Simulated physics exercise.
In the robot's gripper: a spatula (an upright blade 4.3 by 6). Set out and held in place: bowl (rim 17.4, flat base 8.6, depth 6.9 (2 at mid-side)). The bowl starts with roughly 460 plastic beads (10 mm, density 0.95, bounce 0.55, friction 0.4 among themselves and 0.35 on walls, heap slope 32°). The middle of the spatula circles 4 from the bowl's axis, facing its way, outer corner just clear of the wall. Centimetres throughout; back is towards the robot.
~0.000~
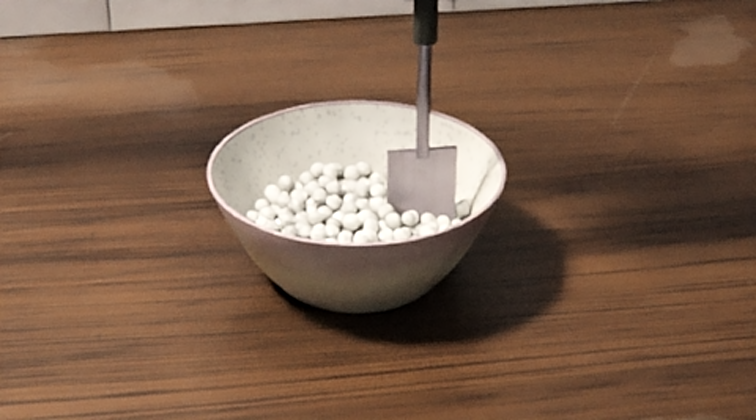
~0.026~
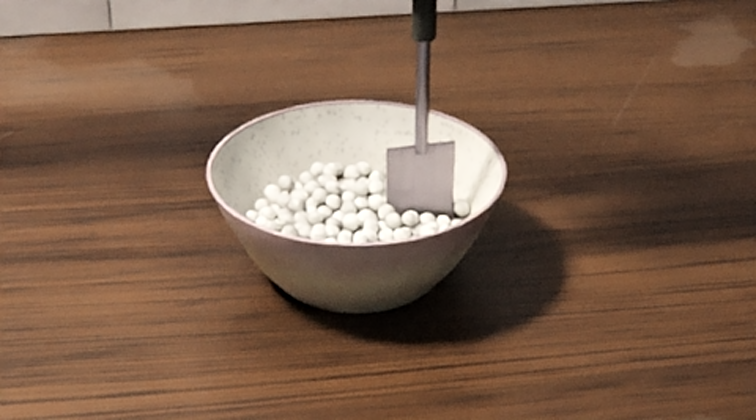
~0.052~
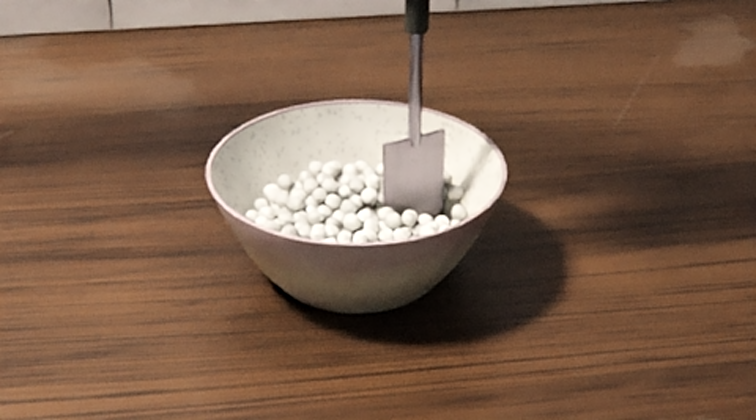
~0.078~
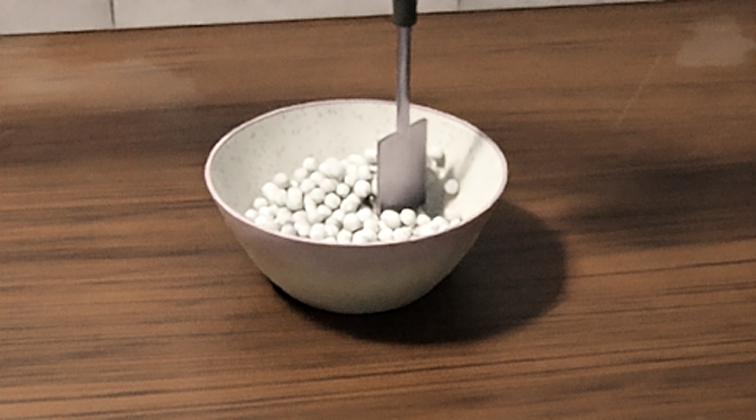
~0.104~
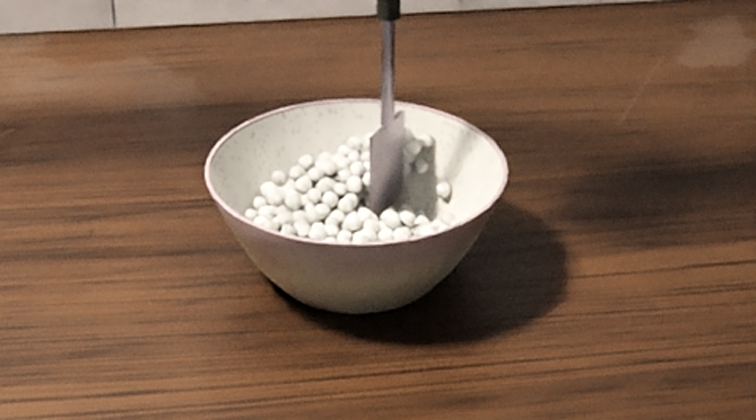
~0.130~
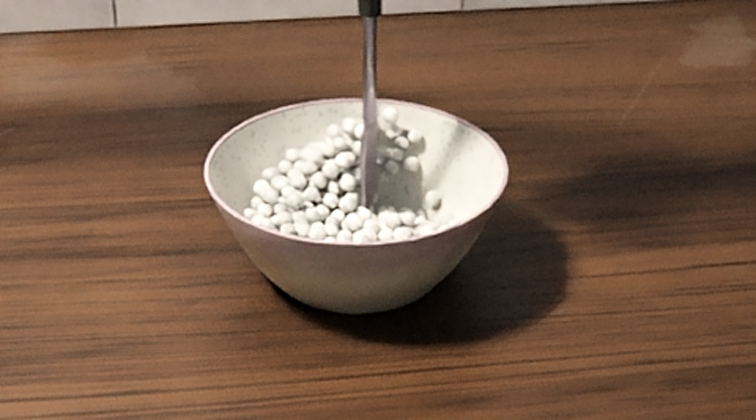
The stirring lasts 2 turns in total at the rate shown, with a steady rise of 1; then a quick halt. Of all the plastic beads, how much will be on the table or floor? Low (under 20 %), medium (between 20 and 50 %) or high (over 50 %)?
On the table or floor the share is low, under 20 %.
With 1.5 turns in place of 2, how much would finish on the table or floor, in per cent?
Then about 10 per cent.
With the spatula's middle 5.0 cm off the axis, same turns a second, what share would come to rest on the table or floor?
It would be near 0 per cent.
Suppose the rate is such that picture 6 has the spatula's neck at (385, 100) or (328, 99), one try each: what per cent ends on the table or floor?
Some 5 and 35 per cent.
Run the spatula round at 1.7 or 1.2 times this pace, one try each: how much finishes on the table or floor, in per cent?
About 35 and 20 per cent.
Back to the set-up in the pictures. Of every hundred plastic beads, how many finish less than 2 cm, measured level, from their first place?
Some 10 per cent.
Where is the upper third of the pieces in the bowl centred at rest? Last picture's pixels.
Around (406, 193).
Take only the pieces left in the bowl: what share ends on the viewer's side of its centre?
Roughly 45 per cent.
After 0.52 s, 326° round, highest piece 9 above the table; 434 in the bowl, 13 on the table or floor, 15 in flight or on the tool.
After 0.91 s, 220° round, highest piece 9 above the table; 420 in the bowl, 40 on the table or floor, 2 in flight or on the tool.
After 1.31 s, 0° round, highest piece 7 above the table; 410 in the bowl, 52 on the table or floor.
After 2.01 s, 0° round, highest piece 7 above the table; 410 in the bowl, 52 on the table or floor.
In the end, 410 in the bowl, 52 on the table or floor. That is 11 % on the table or floor.
